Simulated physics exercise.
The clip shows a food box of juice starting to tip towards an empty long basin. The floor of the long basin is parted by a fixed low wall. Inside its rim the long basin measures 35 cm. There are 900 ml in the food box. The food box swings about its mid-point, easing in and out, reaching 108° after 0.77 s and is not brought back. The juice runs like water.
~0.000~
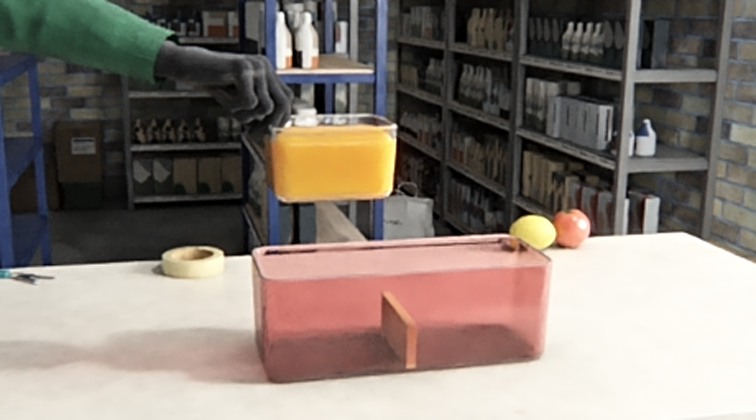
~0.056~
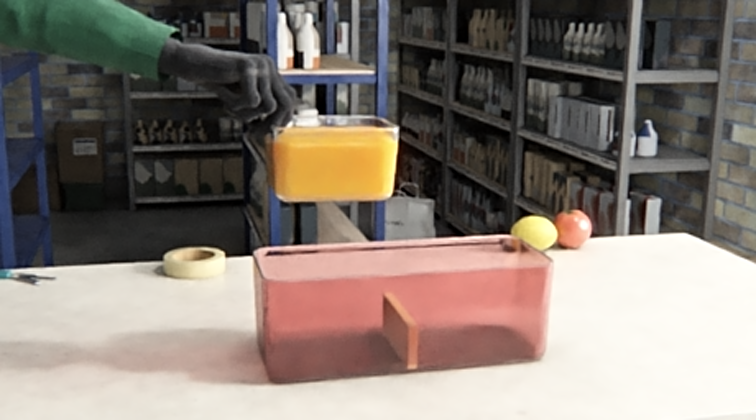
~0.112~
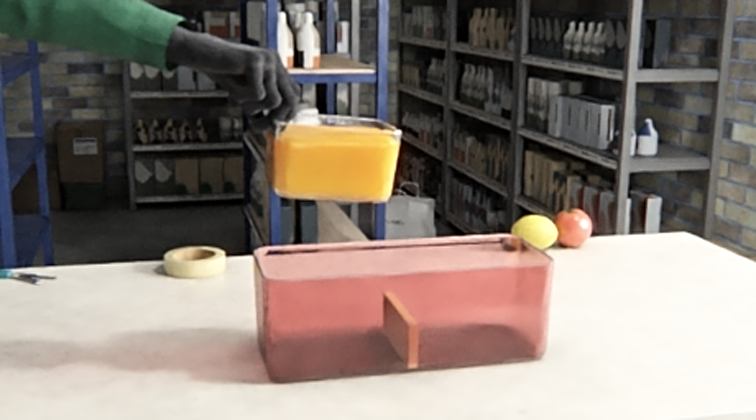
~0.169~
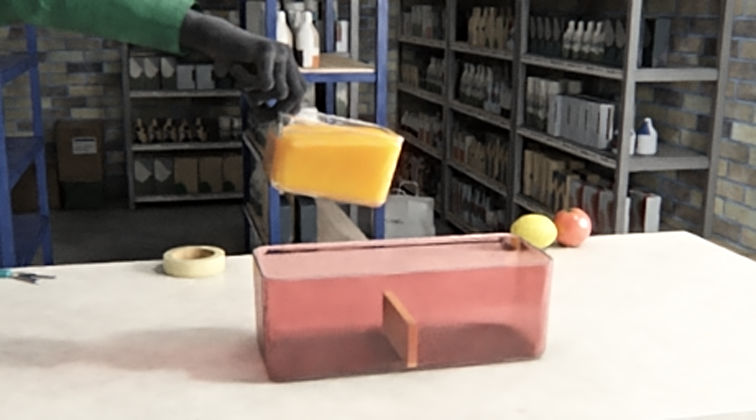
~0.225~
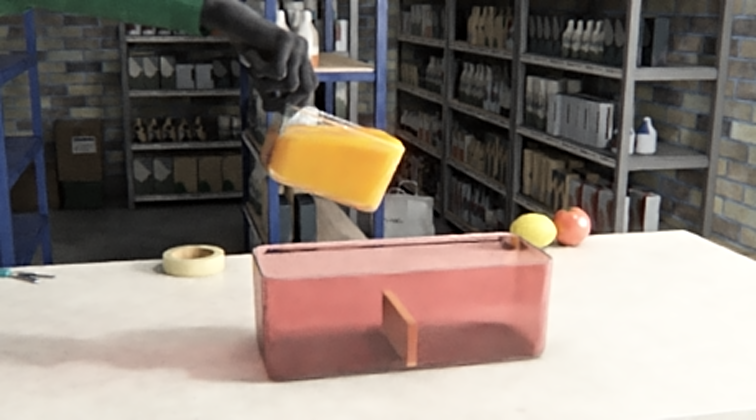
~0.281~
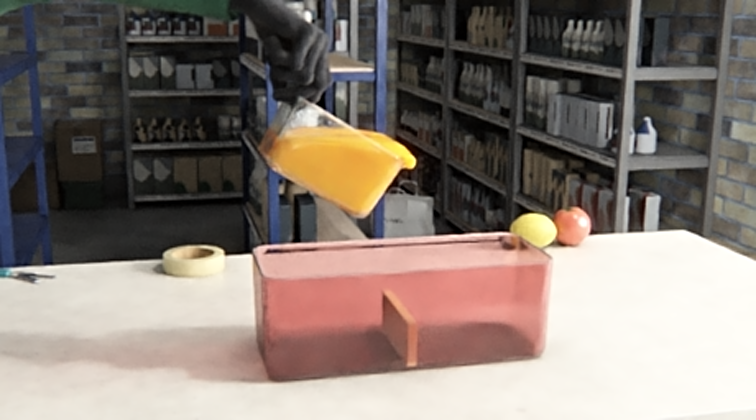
A gloved hand held a clear box of orange juice above a long, reddish see-through basin, then tilted it steadily down to the right until a little juice slipped over the edge.
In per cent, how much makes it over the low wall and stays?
The far part has some 74 per cent.
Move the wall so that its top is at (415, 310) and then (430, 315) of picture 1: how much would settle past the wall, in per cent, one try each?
In turn about 65 and 50 per cent.
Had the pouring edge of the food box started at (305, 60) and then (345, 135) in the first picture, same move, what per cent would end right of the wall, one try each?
First 20, then 40 per cent.
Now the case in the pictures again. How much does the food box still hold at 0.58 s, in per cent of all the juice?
Near 24 in a hundred.
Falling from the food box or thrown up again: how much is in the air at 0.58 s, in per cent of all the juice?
Some 36 per cent.
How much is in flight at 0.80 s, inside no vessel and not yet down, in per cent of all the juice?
Some 5 per cent.
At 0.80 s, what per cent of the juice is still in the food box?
Some 4 per cent.
Then, 0.58 s in, the tilt is 92° and 24 per cent is still to pour, 0 is left of the wall and 38 right of it.
Then, 0.80 s in, the tilt is 108° and 4 per cent is still to pour, 10 is left of the wall and 75 right of it.
Then, 1.02 s in, the tilt is 108° and 0 per cent is still to pour, 19 is left of the wall and 76 right of it.
Then, 1.27 s in, the tilt is 108° and 0 per cent is still to pour, 20 is left of the wall and 74 right of it.
Finally, 20 per cent lies left of the wall, 74 right of it and 6 outside.
